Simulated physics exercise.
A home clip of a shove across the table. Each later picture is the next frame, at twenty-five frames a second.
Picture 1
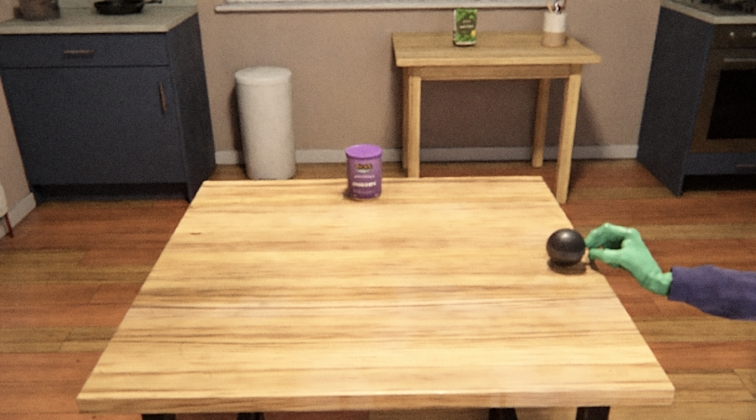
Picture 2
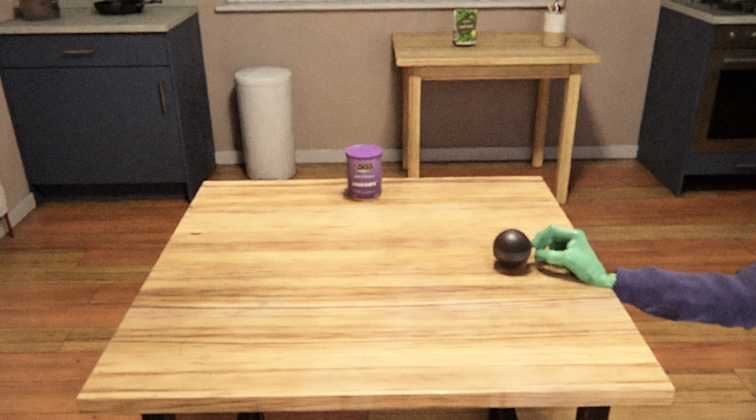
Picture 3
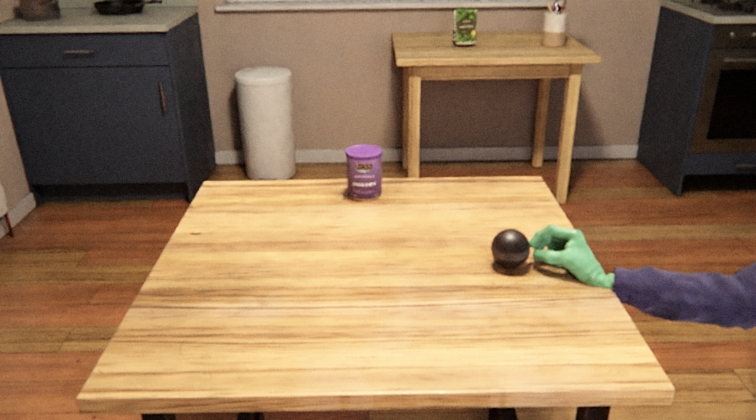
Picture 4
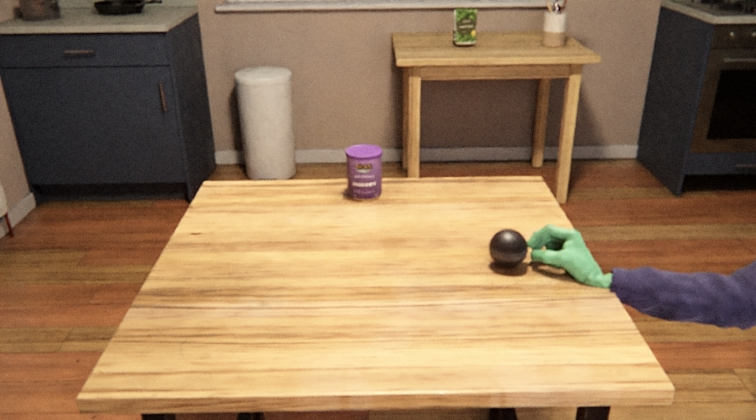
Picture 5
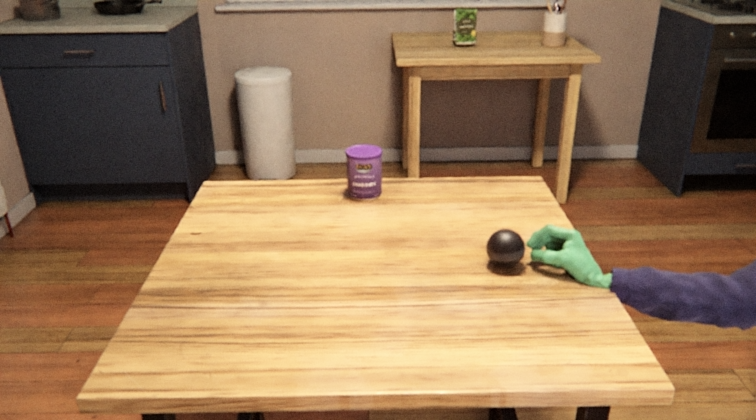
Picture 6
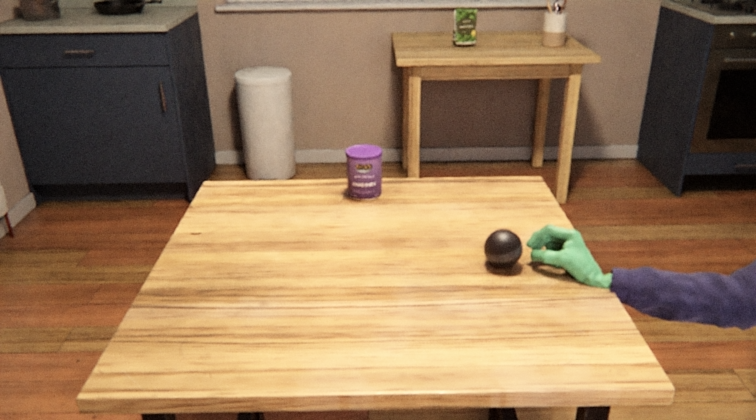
In a kitchen, a green hand with a purple sleeve reaches in from the right to a black ball on a wooden table, with a purple container near the back. The hand pushes the ball a short way left. The ball then creeps slightly farther left, opening a small gap from the nearly still fingers.
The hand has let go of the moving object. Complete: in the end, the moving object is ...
... on the table.
Then, 0.60 s on from there, black ball shifted about its own width near (471, 249).
Then, 1.40 s on from there, black ball shifted well along near (440, 249).
In the end, moved from the start, black ball. At the end, from the last picture's camera, black ball near (419, 250).
